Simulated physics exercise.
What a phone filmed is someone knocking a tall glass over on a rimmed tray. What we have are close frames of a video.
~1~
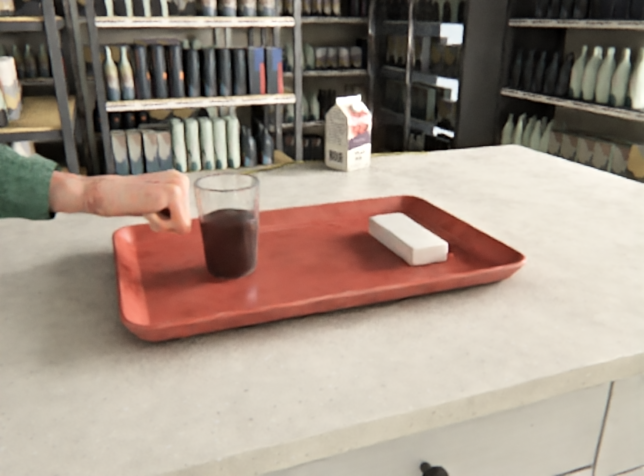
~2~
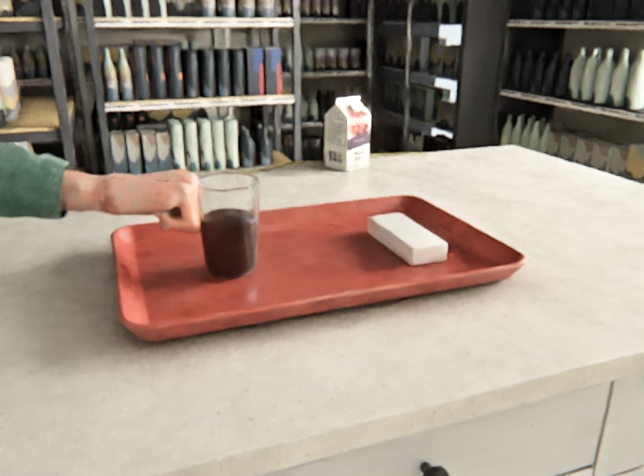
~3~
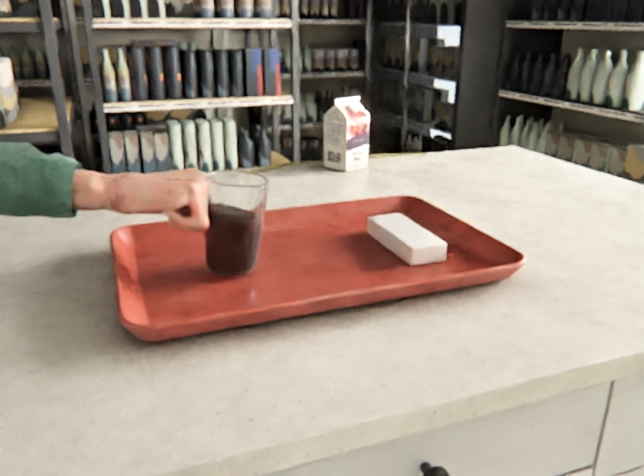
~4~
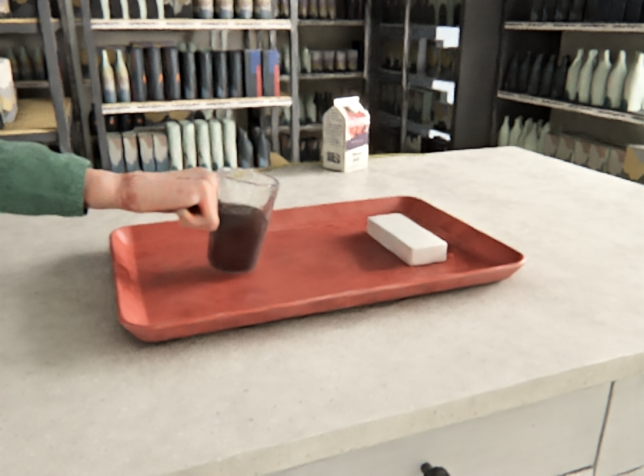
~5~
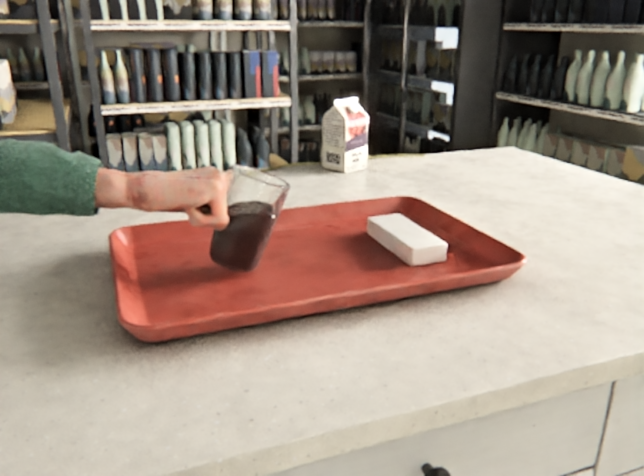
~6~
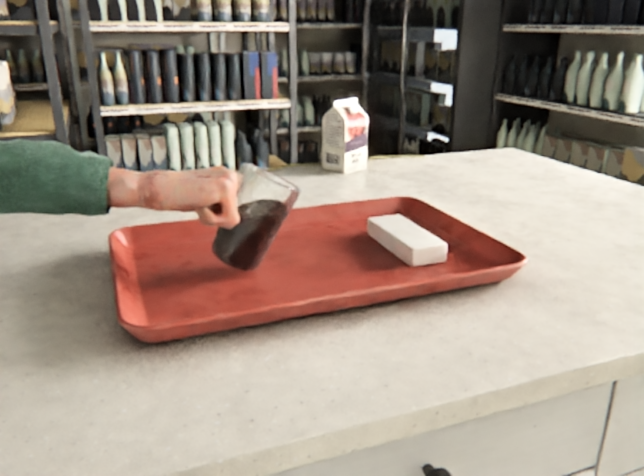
On a pale countertop in front of stocked shelves, a hand in a green sleeve pushed a tall glass of dark coffee on a red tray, tilting it steadily rightward, while a white block stayed put.
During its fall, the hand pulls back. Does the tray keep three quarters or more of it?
Basically, the tray catches more than three quarters of it.
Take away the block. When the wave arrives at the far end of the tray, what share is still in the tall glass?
50 per cent or thereabouts.
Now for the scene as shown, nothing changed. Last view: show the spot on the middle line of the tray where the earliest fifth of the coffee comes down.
Touchdown, mid-line: Approx. (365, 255).
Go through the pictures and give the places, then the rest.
In the first picture, it leans 0°; its right rim is at (257, 181); the coffee meets the walls at (202, 217) and (253, 211); the tray's far rim is at (465, 223); a block is fixed to the tray further along.
In the second picture, it leans 0°; its right rim is at (257, 180); the coffee meets the walls at (202, 217) and (253, 211).
In the third picture, it leans 6°; its right rim is at (266, 180); the coffee meets the walls at (208, 201) and (258, 213).
In the fourth picture, it leans 13°; its right rim is at (277, 182); the coffee meets the walls at (214, 202) and (263, 209).
In the fifth picture, it leans 20°; its right rim is at (287, 185); the coffee meets the walls at (220, 213) and (274, 203).
In the sixth picture, it leans 27°; its right rim is at (297, 189); the coffee meets the walls at (226, 216) and (285, 201).
A moment on, the tall glass is falling and 100 per cent is in the glass, 0 on the tray and 0 above or beyond its rim.
Next, the tall glass lies on its side and 80 per cent is in the glass, 19 on the tray and 0 above or beyond its rim.
Then the tall glass lies on its side and 41 per cent is in the glass, 44 on the tray and 15 above or beyond its rim.
Later the tall glass lies on its side and 20 per cent is in the glass, 76 on the tray and 4 above or beyond its rim.
In the end 96 per cent is held by tray and glass, 4 is off the tray.
